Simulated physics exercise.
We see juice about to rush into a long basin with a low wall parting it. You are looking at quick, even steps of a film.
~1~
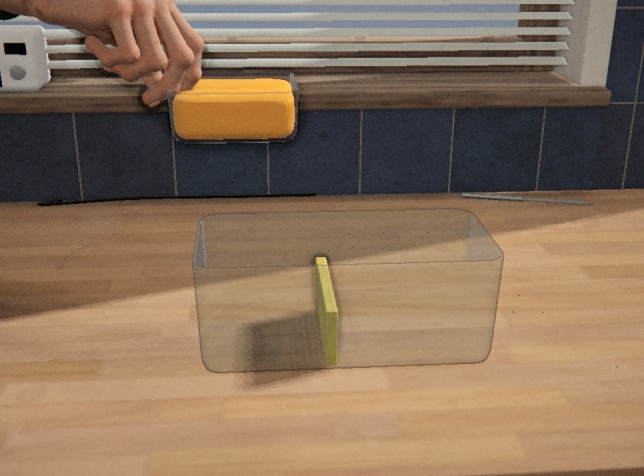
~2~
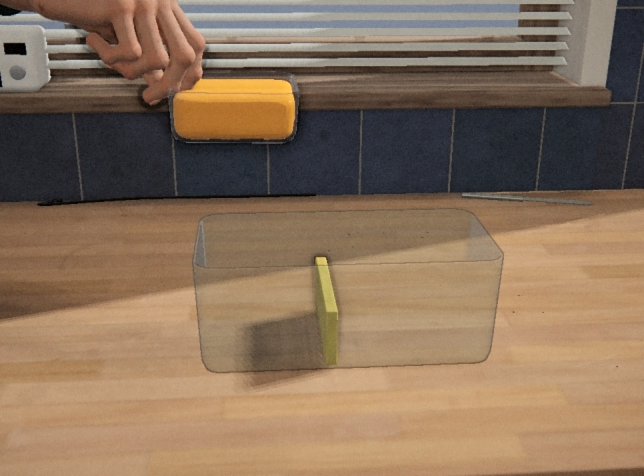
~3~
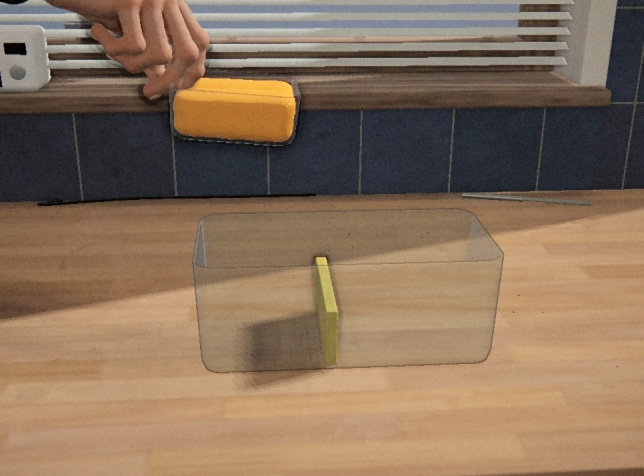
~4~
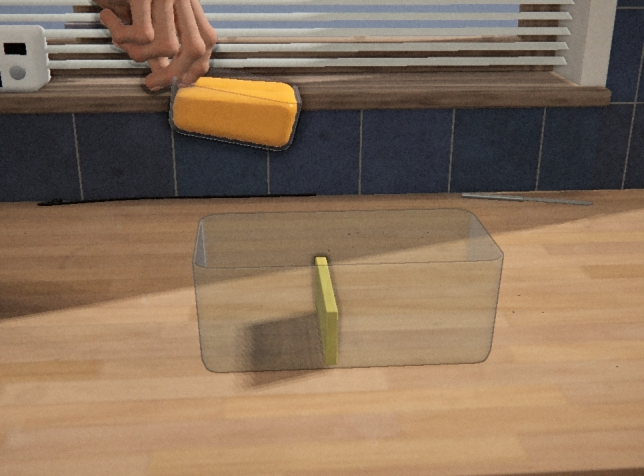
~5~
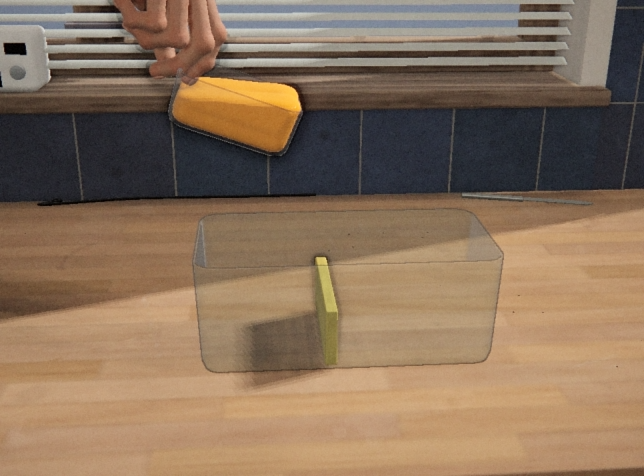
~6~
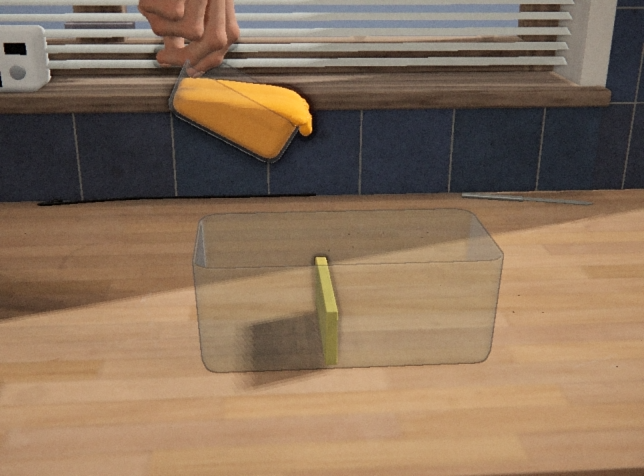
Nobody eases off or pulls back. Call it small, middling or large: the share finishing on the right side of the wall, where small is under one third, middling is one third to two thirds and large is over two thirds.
Large.
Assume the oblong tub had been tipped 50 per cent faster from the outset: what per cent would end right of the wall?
Around 80 percent ends up there.
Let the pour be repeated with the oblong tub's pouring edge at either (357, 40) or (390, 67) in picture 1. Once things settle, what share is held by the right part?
95 % and 95 %.
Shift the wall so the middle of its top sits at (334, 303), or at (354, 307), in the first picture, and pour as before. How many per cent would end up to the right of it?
First some 75, then 60 per cent.
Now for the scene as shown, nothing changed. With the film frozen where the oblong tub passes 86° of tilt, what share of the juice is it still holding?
It still holds close to 10 per cent at that lean.
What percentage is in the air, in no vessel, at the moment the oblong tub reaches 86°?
About 35 %.
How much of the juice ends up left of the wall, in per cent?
Share: Roughly 20 %.
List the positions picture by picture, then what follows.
In the first frame, it leans 0°; its right rim is at (295, 84); the juice meets the walls at (175, 90) and (292, 89); the long basin's rim runs from (197, 241) to (487, 234); the wall's top is at (326, 284).
In the second frame, it leans 1°; its right rim is at (295, 85); the juice meets the walls at (176, 89) and (292, 89).
In the third frame, it leans 5°; its right rim is at (296, 89); the juice meets the walls at (177, 89) and (294, 91).
In the fourth frame, it leans 11°; its right rim is at (298, 96); the juice meets the walls at (178, 87) and (296, 93).
In the fifth frame, it leans 20°; its right rim is at (298, 105); the juice meets the walls at (178, 87) and (292, 95); 3 per cent is over the edge.
In the sixth frame, it leans 30°; its right rim is at (297, 116); the juice meets the walls at (178, 86) and (290, 101); 10 per cent is over the edge.
A moment on, the oblong tub is tipped on its side and 12 per cent is still to pour, 2 is left of the wall and 49 right of it.
Next, the oblong tub is tipped right over and 3 per cent is still to pour, 14 is left of the wall and 78 right of it.
Then the oblong tub is tipped right over and 0 per cent is still to pour, 20 is left of the wall and 78 right of it.
Later the oblong tub is tipped right over and 0 per cent is still to pour, 21 is left of the wall and 78 right of it.
Finally, 21 per cent lies left of the wall, 78 right of it and 1 outside.
